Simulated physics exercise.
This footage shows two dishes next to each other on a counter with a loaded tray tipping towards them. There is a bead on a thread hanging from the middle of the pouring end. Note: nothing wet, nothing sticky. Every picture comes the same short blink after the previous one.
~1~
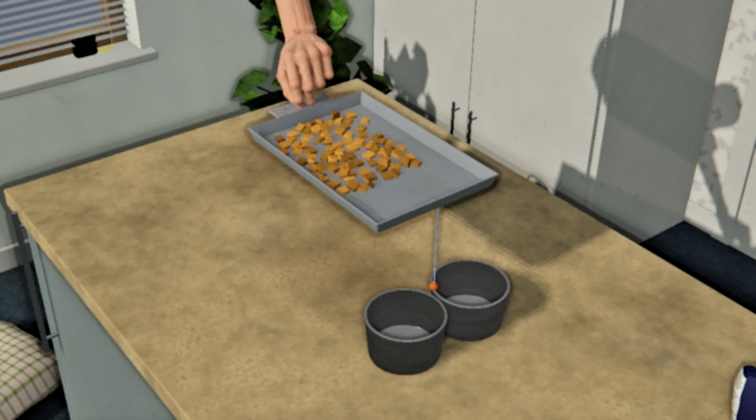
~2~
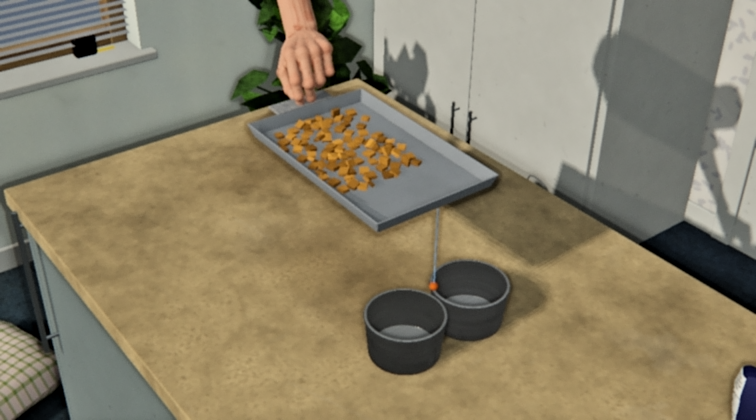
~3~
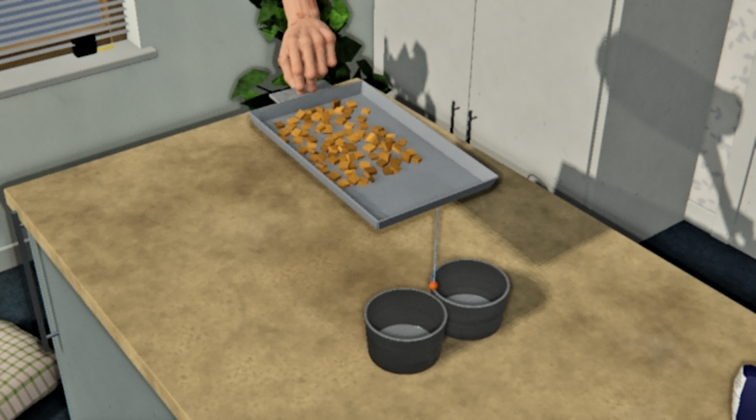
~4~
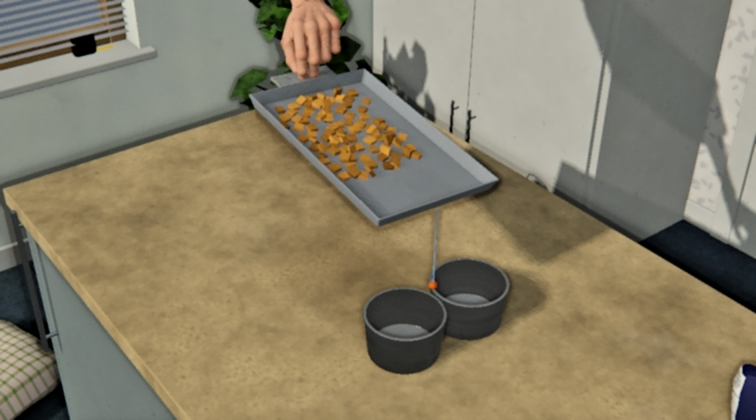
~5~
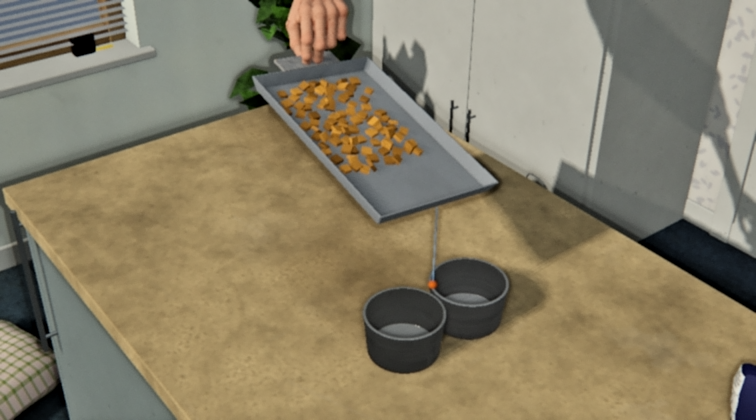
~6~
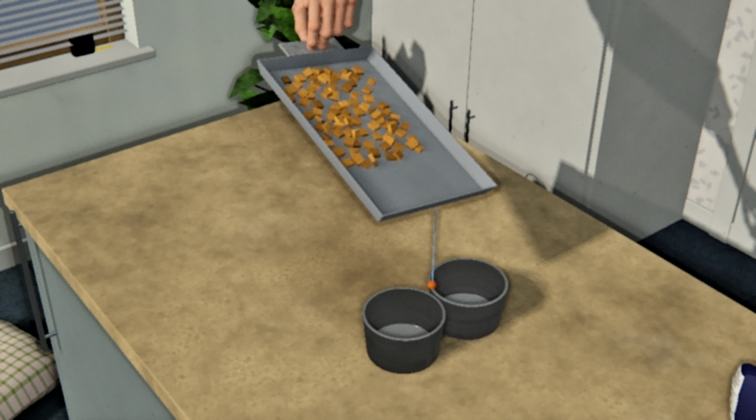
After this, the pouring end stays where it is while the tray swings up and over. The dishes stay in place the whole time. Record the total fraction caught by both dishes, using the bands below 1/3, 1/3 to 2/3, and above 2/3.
Total caught: 1/3 to 2/3.
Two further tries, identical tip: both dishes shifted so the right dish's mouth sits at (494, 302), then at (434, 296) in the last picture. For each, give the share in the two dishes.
About 40 per cent, then about 0 per cent.
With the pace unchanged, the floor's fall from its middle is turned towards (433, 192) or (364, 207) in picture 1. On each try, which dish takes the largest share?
At the first place the right one, at the second the dish on the left.
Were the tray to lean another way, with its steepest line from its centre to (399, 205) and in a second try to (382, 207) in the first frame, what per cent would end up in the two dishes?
In order: About 50, then 50 percent.
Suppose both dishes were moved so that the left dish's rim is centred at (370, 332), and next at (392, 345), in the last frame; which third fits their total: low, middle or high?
Where the dishes stand first, below one third; where they stand second, less than a third.
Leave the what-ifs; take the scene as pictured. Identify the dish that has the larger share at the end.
That turns out to be the right.
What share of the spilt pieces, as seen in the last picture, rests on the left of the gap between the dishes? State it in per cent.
About 0 per cent.
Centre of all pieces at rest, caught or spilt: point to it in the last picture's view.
About pixel (491, 317).
Just after the last frame, tray tipped steeply; the larger part on the tray; about a tenth in the air.
A moment on, tray tipped past a quarter turn; about a tenth on the tray; roughly half in the right dish; roughly half outside both; just a few in the air.
Further on, tray tipped past a quarter turn; roughly half in the right dish; roughly half outside both.
When it is over, tray tipped past a quarter turn; not one in the left dish; roughly half in the right dish; roughly half outside both.
